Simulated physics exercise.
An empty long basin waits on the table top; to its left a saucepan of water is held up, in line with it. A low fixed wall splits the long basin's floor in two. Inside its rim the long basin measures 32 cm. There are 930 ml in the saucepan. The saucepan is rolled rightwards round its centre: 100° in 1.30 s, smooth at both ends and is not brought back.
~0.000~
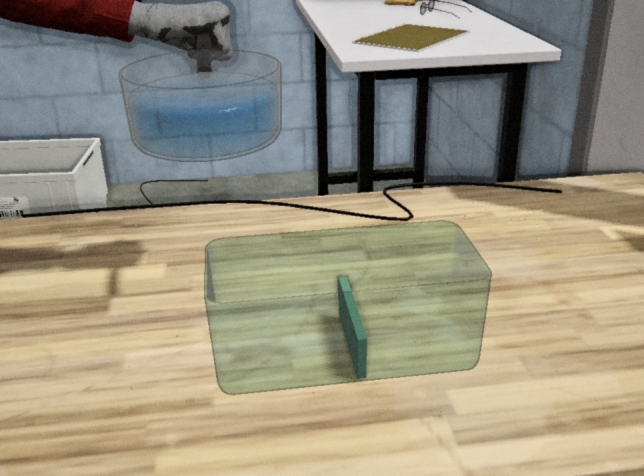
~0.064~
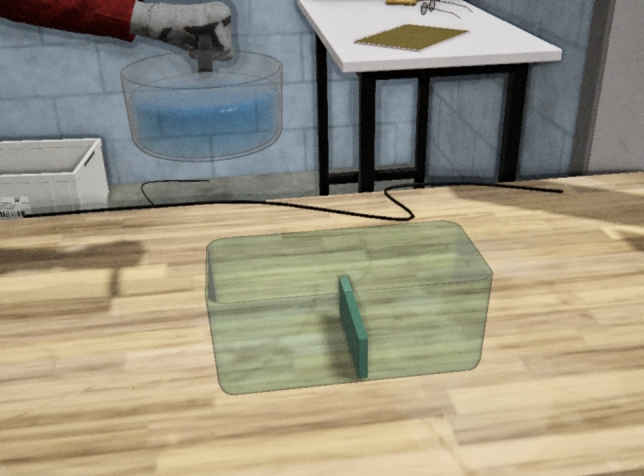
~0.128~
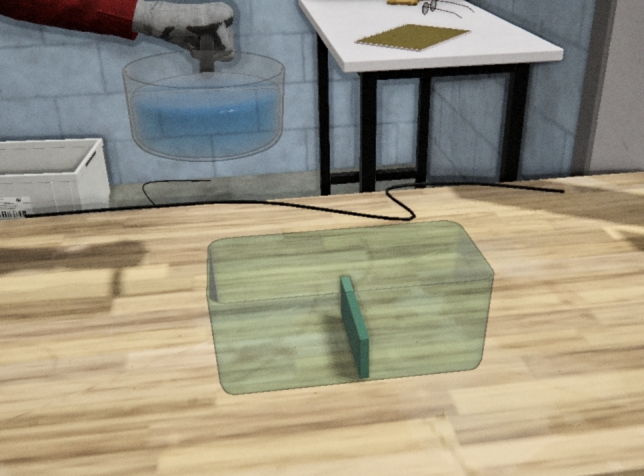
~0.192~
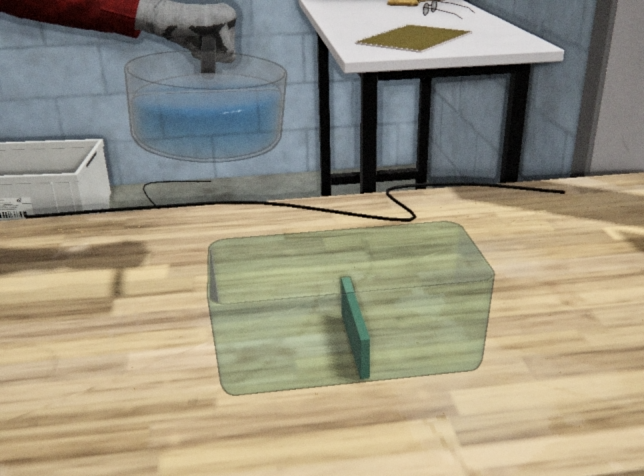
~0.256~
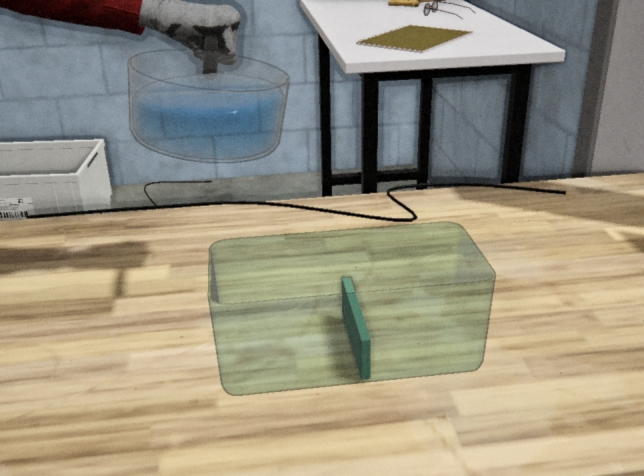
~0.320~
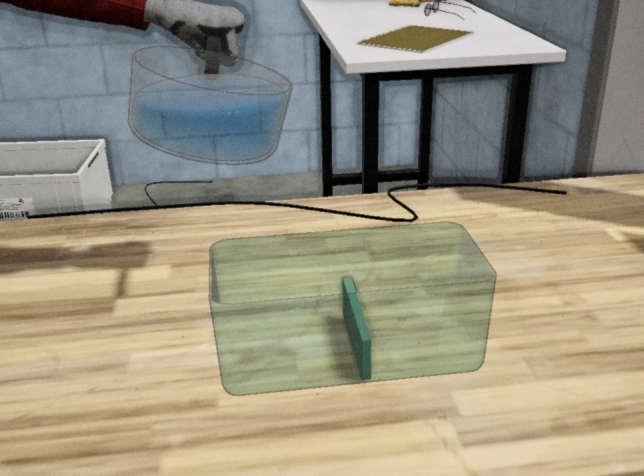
At first, a gloved hand holds a clear round container of blue water nearly level, up and to the left of an empty, greenish see-through basin with a low divider on a wooden table top. The hand then tilts the container slightly rightwards, its right rim dipping gradually, while the basin stays still.
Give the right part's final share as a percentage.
The far part has some 52 per cent.
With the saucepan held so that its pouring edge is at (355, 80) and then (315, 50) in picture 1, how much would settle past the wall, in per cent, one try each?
First 95, then 80 per cent.
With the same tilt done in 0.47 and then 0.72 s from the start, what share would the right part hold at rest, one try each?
First 20, then 35 per cent.
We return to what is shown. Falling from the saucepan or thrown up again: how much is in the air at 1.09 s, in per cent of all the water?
About 14 per cent.
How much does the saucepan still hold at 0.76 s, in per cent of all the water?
About 56 per cent.
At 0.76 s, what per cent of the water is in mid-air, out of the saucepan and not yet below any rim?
About 36 per cent.
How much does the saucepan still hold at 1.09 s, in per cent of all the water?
Some 12 per cent.
Then, 0.76 s in, the tilt is 64° and 56 per cent is still to pour, 4 is left of the wall and 5 right of it.
Then, 1.09 s in, the tilt is 94° and 12 per cent is still to pour, 23 is left of the wall and 51 right of it.
Then, 1.43 s in, the tilt is 100° and 1 per cent is still to pour, 44 is left of the wall and 51 right of it.
Then, 1.80 s in, the tilt is 100° and 0 per cent is still to pour, 48 is left of the wall and 52 right of it.
Finally, 48 per cent lies left of the wall, 52 right of it and 1 outside.
